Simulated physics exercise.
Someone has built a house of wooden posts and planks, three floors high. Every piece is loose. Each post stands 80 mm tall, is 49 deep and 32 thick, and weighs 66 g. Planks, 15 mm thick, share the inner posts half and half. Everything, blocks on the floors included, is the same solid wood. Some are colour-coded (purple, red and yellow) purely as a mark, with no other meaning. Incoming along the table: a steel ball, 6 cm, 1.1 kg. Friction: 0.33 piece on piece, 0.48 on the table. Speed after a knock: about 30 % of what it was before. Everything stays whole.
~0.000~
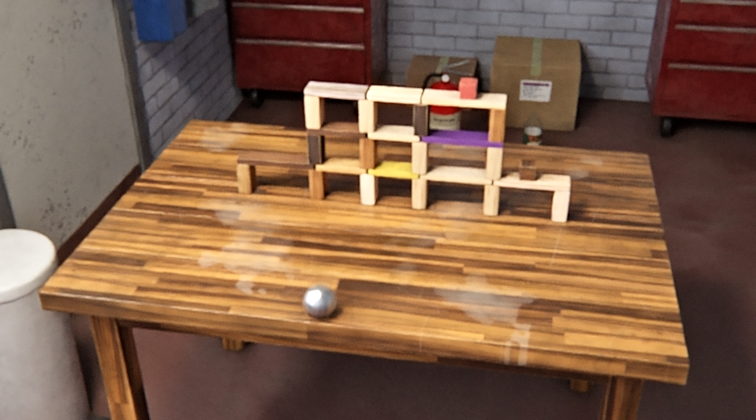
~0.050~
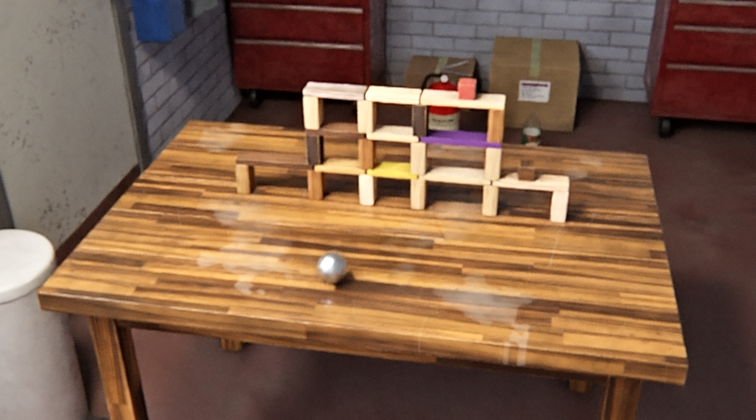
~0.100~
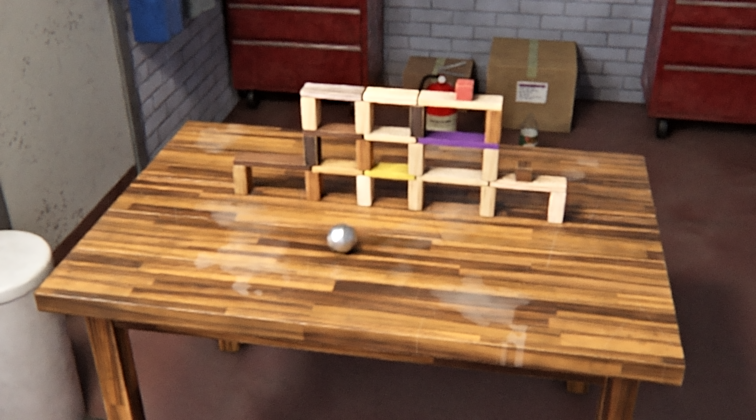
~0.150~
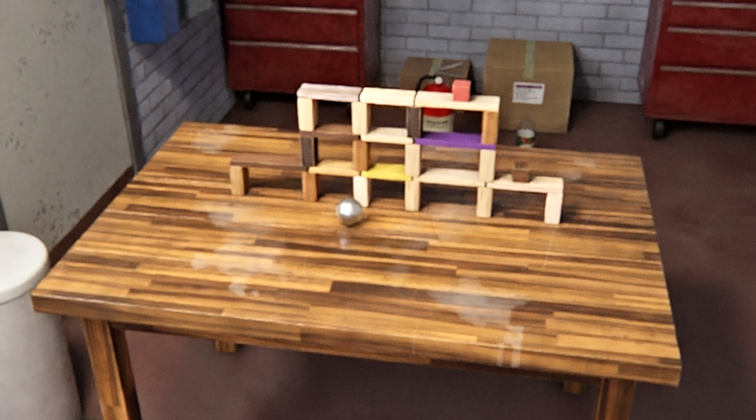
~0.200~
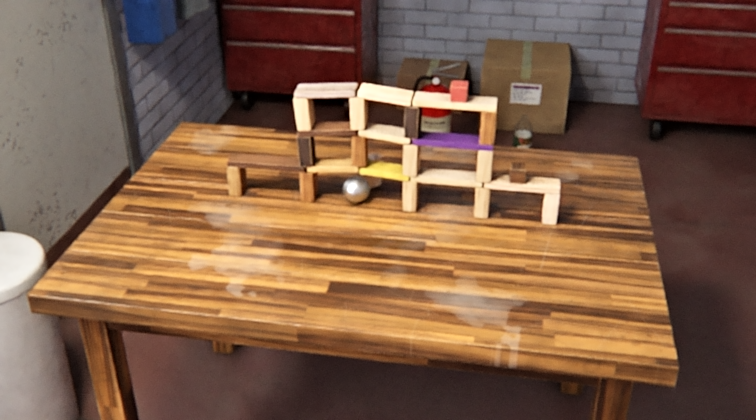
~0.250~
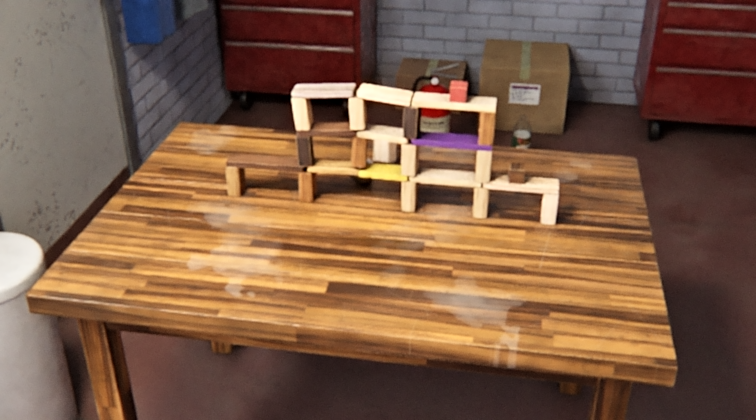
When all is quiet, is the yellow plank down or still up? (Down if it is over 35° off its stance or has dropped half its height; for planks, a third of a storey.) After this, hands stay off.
Down.
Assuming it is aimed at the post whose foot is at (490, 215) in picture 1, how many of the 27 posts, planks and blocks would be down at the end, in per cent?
In that case about 60 percent.
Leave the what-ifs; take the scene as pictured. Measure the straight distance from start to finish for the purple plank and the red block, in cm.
Purple ends up 4 cm away; red ends up 38 cm away.
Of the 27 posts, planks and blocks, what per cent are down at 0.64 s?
50 per cent at that moment.
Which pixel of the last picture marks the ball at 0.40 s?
It should be near pixel (382, 121).
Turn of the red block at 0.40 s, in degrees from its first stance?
Some 0 degrees.
Around 0.40 s, ball still moving; 10 of the 27 pieces down; yellow plank tipped 44°, 39 mm lower; red block displaced 7 mm.
Around 0.64 s, ball still moving; 13 of the 27 pieces down; yellow plank tipped 41°, 43 mm lower; red block tipped 13°, 18 mm lower.
Around 1.10 s, ball still moving; 16 of the 27 pieces down; yellow plank 8 cm lower; red block on its side.
Finally (2.1 s), ball rolling away; 16 of the 27 pieces down; yellow plank 8 cm lower; red block on its side; purple plank tipped 19°, 19 mm lower. Seen by the last camera, middles, yellow plank near (385, 196), red block near (368, 235).
